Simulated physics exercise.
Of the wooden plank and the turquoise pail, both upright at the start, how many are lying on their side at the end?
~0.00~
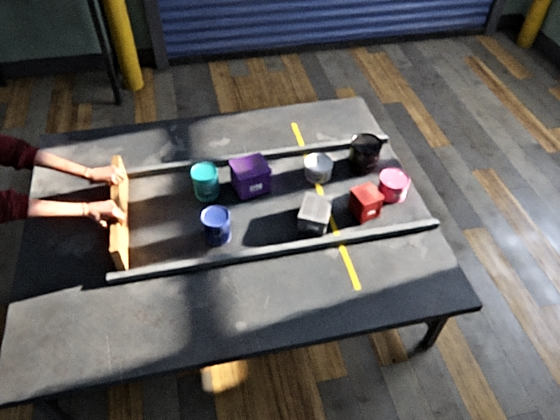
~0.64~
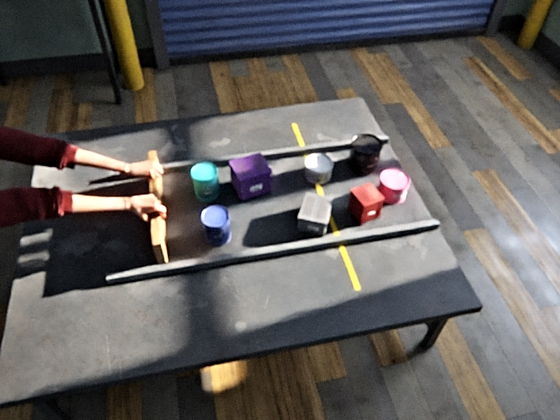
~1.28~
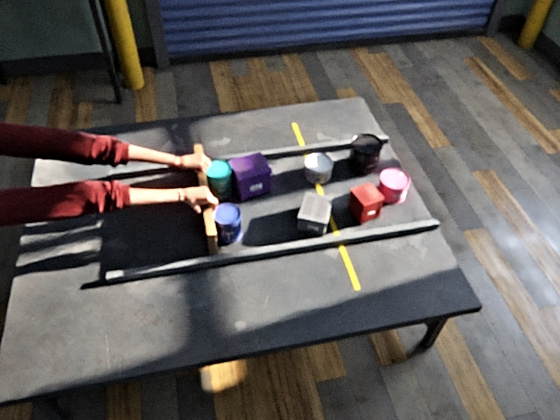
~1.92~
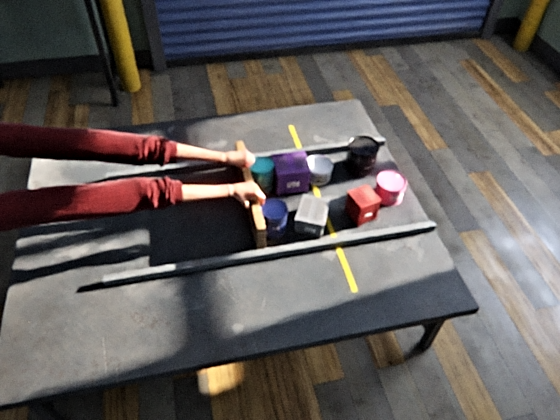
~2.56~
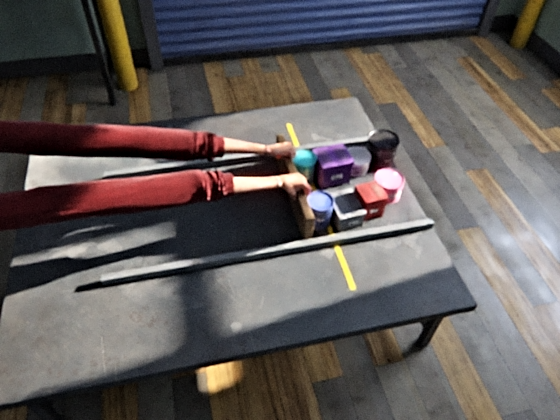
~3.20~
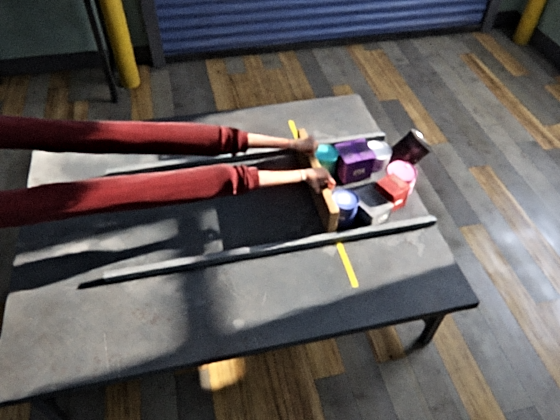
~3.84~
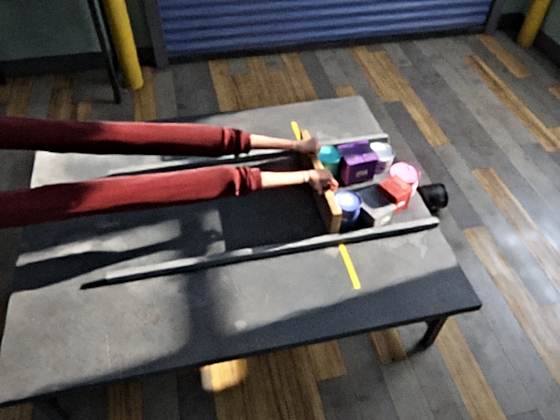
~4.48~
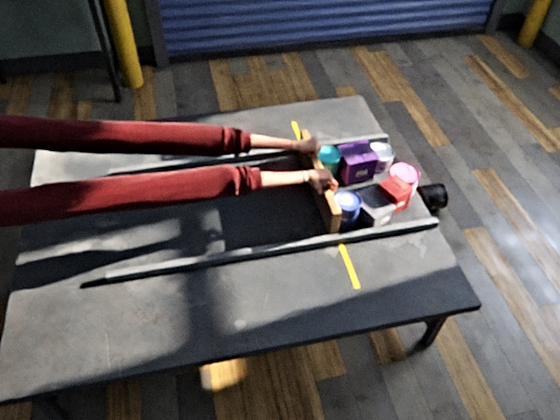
None of them; the plank and the turquoise pail are both still upright at the end.
